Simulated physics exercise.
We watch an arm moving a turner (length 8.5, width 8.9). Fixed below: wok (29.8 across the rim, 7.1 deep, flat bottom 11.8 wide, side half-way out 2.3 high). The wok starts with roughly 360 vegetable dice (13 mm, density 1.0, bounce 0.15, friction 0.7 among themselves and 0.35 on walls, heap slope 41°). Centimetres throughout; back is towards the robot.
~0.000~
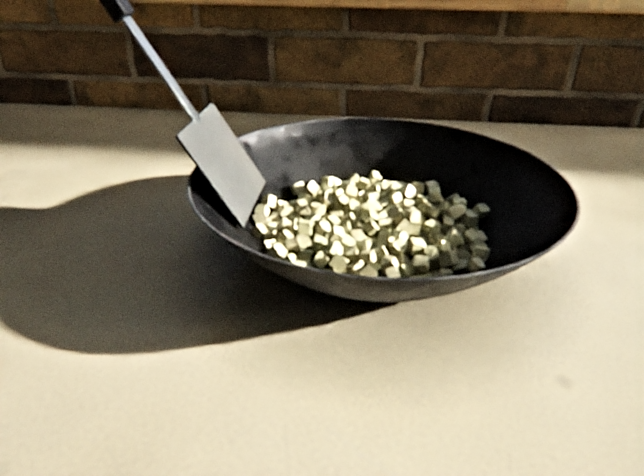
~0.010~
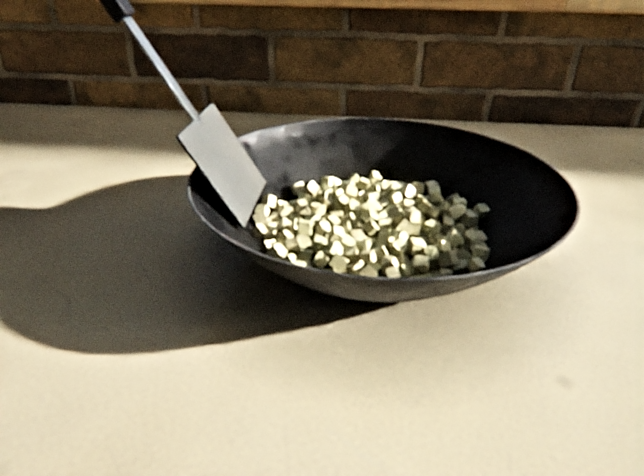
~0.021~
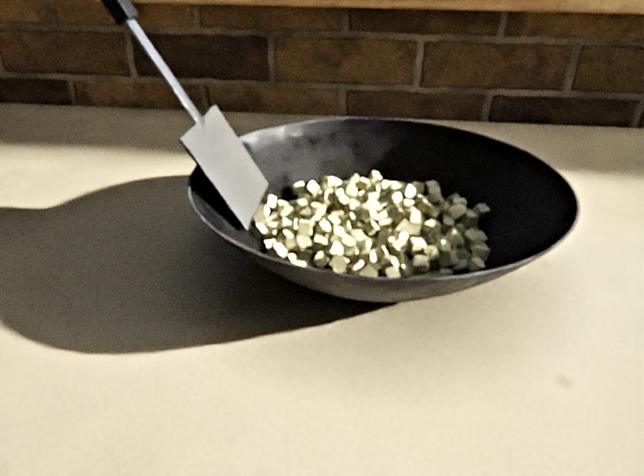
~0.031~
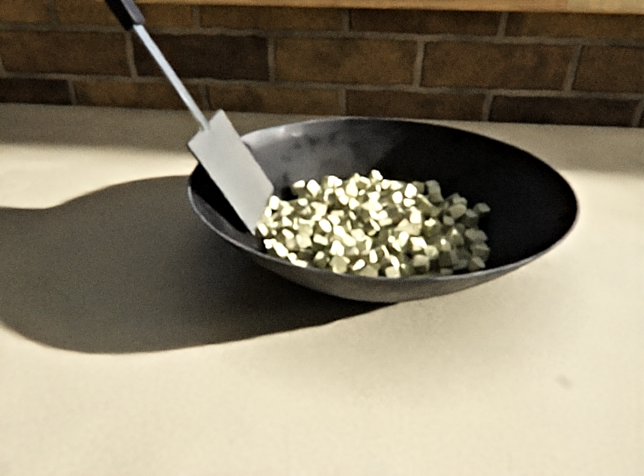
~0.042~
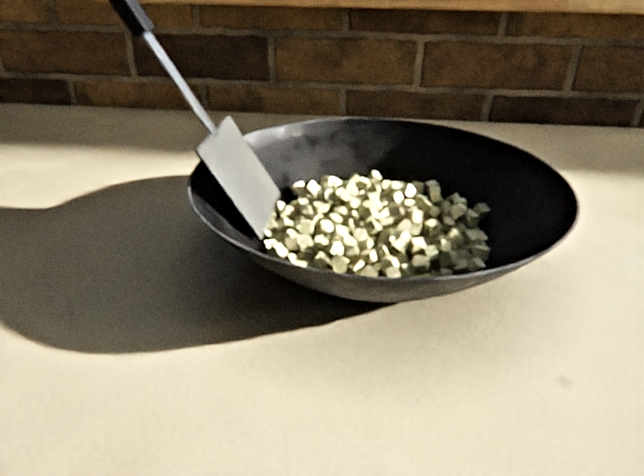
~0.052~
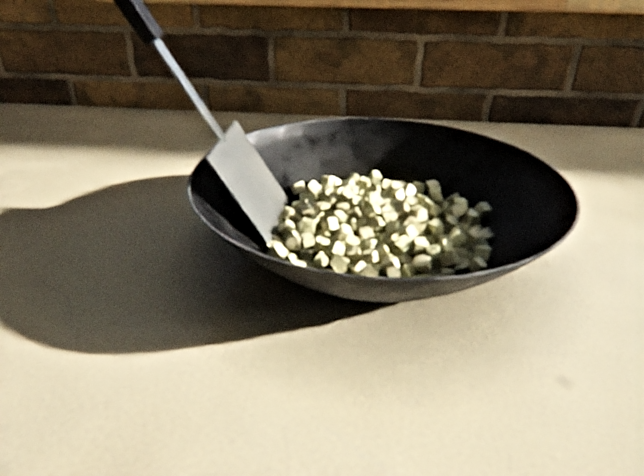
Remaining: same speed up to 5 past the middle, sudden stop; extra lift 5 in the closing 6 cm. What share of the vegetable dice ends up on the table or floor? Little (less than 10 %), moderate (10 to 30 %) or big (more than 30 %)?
On the table or floor the share is little, less than 10 %.
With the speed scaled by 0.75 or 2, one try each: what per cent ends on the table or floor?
Some 5 and 10 per cent.
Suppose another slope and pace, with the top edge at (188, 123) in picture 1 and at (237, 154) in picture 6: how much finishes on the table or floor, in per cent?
About 10 per cent.
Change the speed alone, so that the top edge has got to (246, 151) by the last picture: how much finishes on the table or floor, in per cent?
Some 10 per cent.
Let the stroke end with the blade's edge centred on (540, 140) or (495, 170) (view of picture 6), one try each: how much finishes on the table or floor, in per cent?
Some 50 and 30 per cent.
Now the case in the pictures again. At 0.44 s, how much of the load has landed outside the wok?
About 5 per cent.
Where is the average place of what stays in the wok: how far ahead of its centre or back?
About 5.5 cm ahead.
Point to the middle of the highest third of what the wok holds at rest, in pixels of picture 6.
Near (499, 205).
By 0.13 s, sloping 59°, highest piece 7 above the table; 359 in the wok.
By 0.21 s, sloping 59°, highest piece 9 above the table; 356 in the wok, 3 on the blade or in flight.
By 0.44 s, sloping 59°, highest piece 8 above the table; 347 in the wok, 12 on the table or floor.
By 1.49 s, sloping 59°, highest piece 8 above the table; 347 in the wok, 12 on the table or floor.
Final count, 347 in the wok, 12 on the table or floor. That is 3 % on the table or floor.
